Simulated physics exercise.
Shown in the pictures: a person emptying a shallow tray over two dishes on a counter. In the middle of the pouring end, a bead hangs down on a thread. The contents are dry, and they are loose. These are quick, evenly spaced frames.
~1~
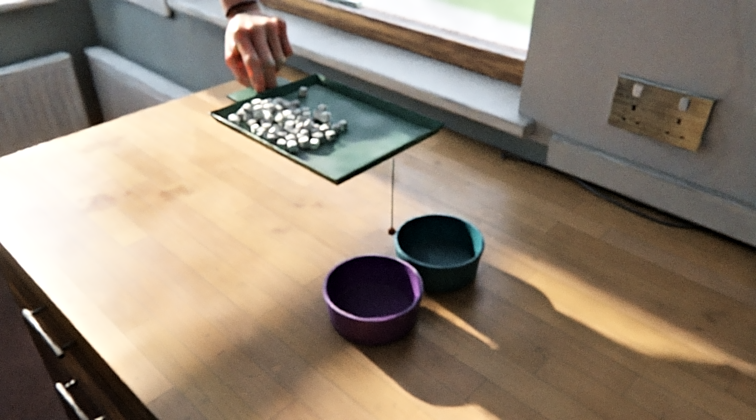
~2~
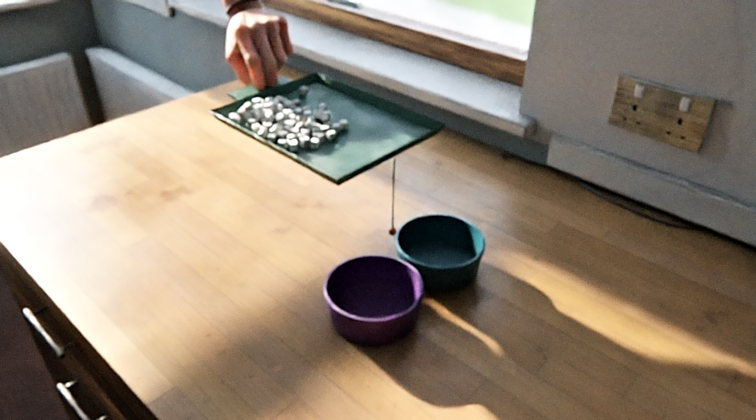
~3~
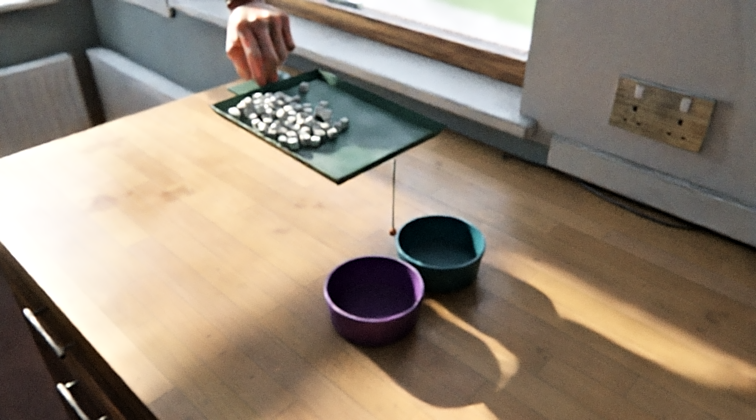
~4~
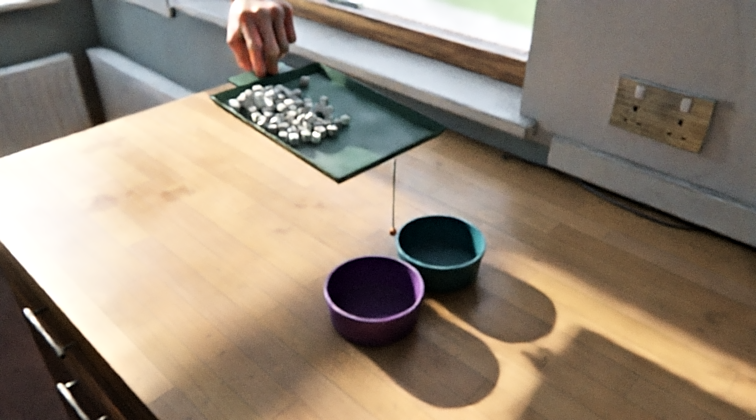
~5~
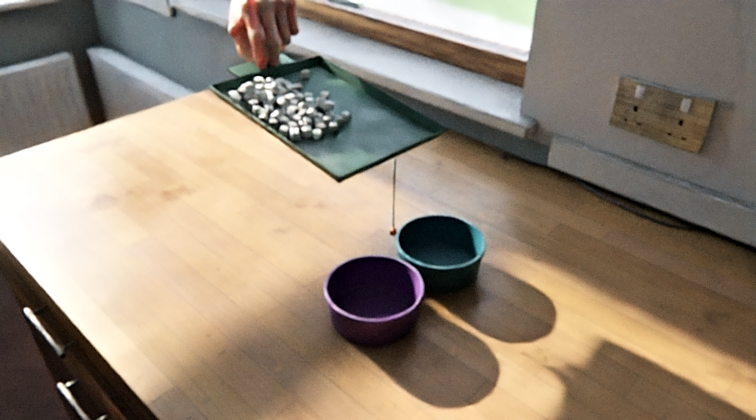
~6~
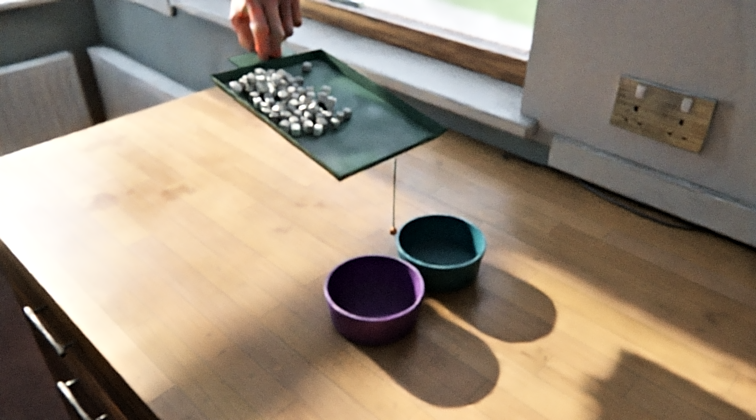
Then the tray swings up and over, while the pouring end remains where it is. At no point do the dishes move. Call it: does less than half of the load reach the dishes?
No.
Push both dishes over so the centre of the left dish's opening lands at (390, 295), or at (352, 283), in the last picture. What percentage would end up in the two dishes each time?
Around 70 and then 60 per cent.
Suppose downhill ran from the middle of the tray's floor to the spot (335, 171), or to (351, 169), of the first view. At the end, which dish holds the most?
Record: Try 1, the dish at the left; try 2, the dish at the left.
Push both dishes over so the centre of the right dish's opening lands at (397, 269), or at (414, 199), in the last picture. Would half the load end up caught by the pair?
For the two tries in order: Not as much as half, not as much as half.
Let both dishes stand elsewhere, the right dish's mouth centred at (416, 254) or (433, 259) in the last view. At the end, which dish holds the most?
So: The one further right first, and the one further right second.
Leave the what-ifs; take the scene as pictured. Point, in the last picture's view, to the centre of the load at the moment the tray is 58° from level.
Somewhere around pixel (434, 182) in the last picture.
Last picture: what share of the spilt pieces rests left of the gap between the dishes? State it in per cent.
Some 10 %.
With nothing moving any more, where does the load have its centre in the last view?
It settles centred around (451, 261).
Shortly afterwards, tray tipped steeply; near half on the tray; only a few in the left dish; near a third in the right dish; a little outside both; a little in the air.
Next, tray tipped right over; a little in the left dish; near two thirds in the right dish; near a quarter outside both.
Some moments later, tray tipped past a quarter turn; a little in the left dish; near two thirds in the right dish; near a quarter outside both.
In the end, tray tipped past a quarter turn; a little in the left dish; near two thirds in the right dish; near a quarter outside both.
